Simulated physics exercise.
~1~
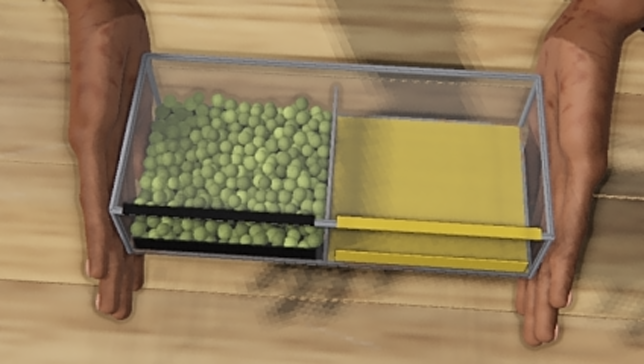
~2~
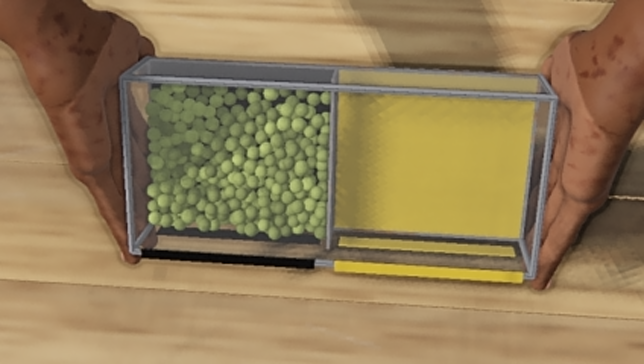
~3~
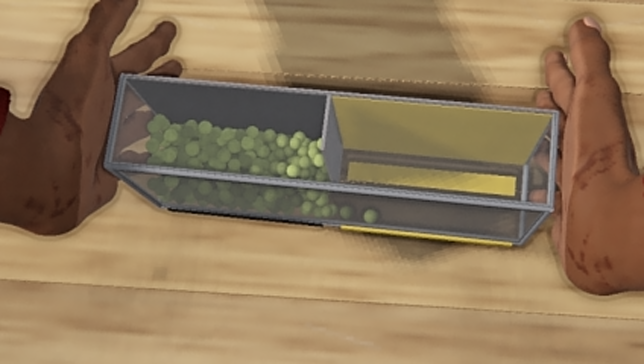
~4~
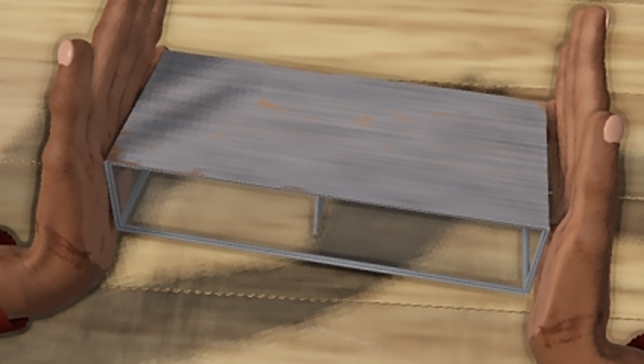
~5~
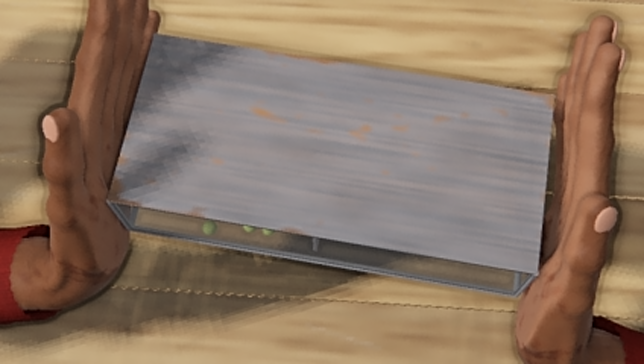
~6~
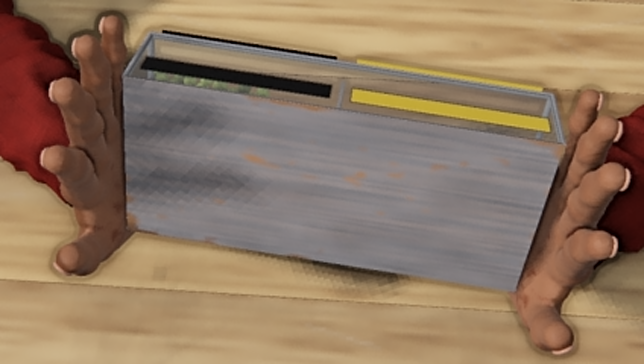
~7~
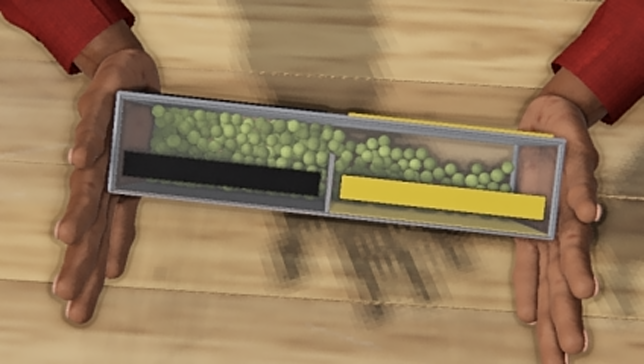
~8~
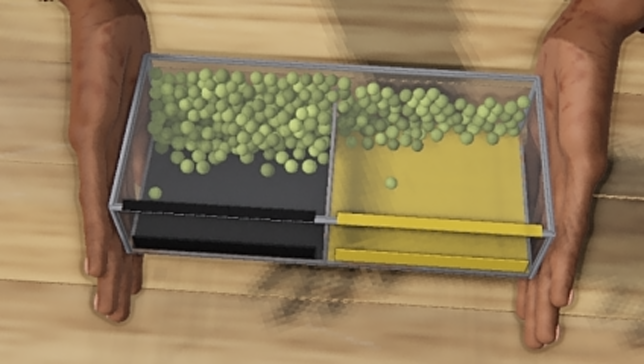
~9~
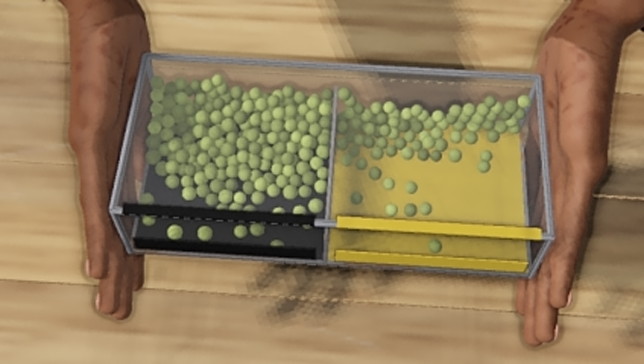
On a pale wooden tabletop seen from above, two hands hold a clear-lidded box between them. The box is split by a divider into a black compartment on the left, filled with many green peas, and an empty yellow one on the right. The hands tip the box over until its plain grey underside faces the viewer and hides the peas. They keep turning it until the open-looking side returns, with peas now spread across both compartments. Finally the box rests upright in the hands, most peas in the black side and a smaller share in the yellow.
